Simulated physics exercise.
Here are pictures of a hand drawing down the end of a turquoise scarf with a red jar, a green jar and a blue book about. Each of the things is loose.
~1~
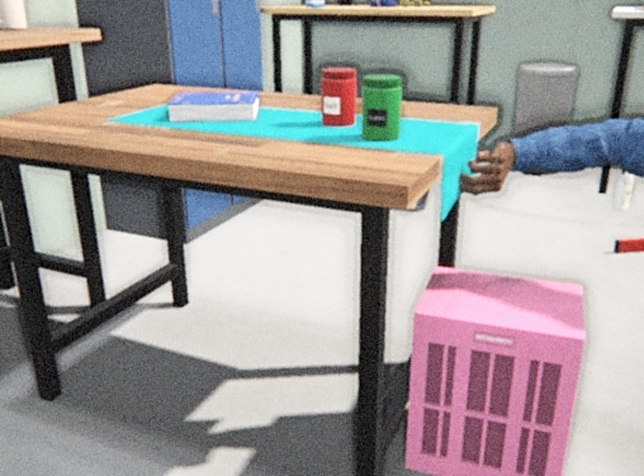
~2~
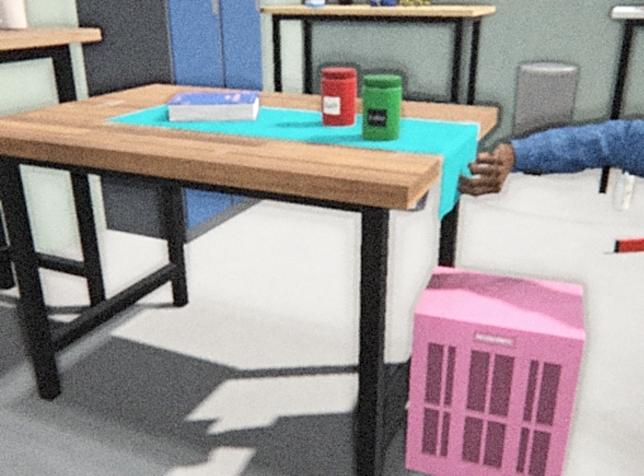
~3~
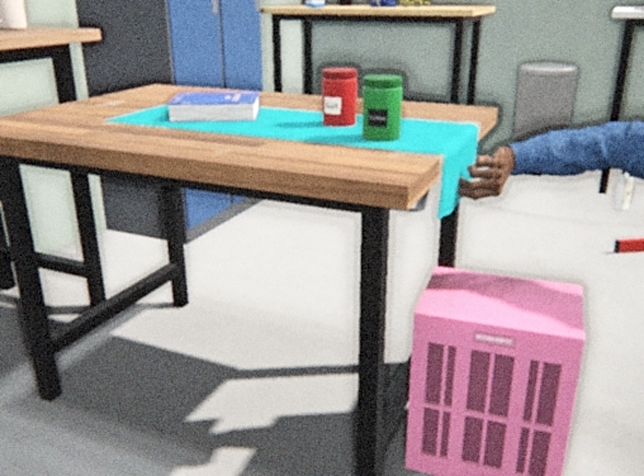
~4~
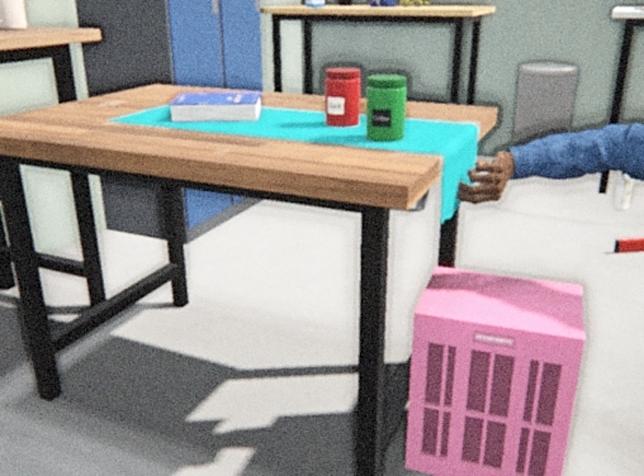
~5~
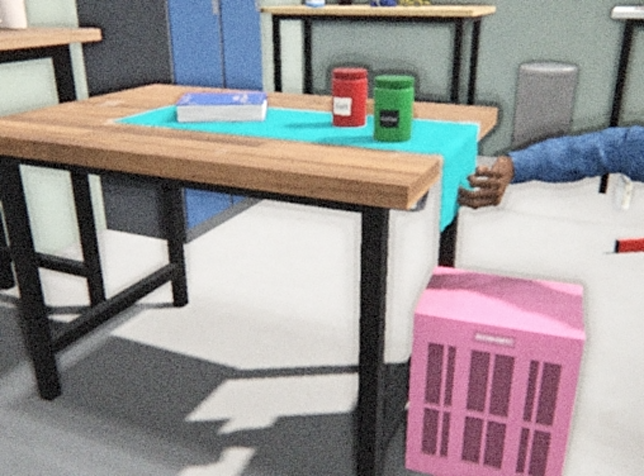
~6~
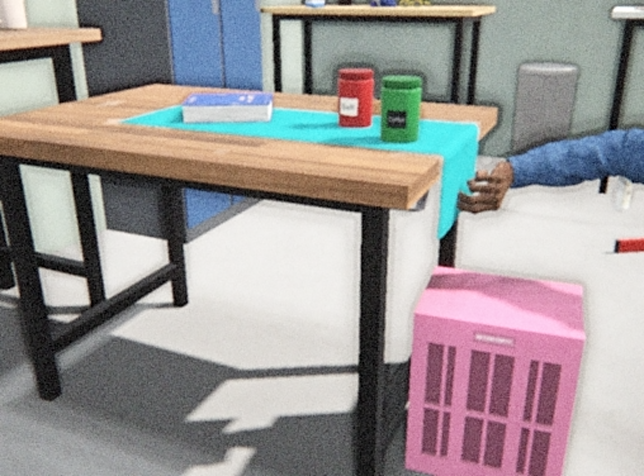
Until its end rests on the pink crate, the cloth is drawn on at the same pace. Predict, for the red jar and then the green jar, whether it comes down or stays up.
My prediction: The red jar stays up; the green jar comes down.
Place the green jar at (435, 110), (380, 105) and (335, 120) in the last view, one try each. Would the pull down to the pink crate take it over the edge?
Try 1: Lost off the top. Try 2: Lost off the top. Try 3: Still in place.
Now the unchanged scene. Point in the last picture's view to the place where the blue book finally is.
(295, 113), about.
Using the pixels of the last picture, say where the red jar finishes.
Around (433, 104).
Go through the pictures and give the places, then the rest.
Scarf end (441, 220); red jar (339, 70); green jar (382, 77); blue book (215, 98); top of the crate (522, 316), in the first frame.
Scarf end (439, 220), far hem (104, 121); green jar (382, 77); green jar stands on the cloth, in the second frame.
Scarf end (438, 220); red jar (340, 70), in the third frame.
Scarf end (441, 224), far hem (107, 121); green jar (387, 77), in the fourth frame.
Scarf end (440, 232); red jar (349, 70), in the fifth frame.
Scarf end (437, 239), far hem (118, 123); red jar (356, 70); green jar (402, 78); top of the crate (522, 316), in the sixth frame.
Then, 0.52 s past the final frame, hem going down; red jar carried along near (395, 101); green jar carried along near (445, 113).
Then, 1.08 s past the final frame, hem on the crate; red jar carried along near (433, 104); green jar over the edge.
When it is over, hem on the crate; red jar carried along near (433, 104); green jar over the edge. The red jar stays on the table and the green jar goes over the edge.
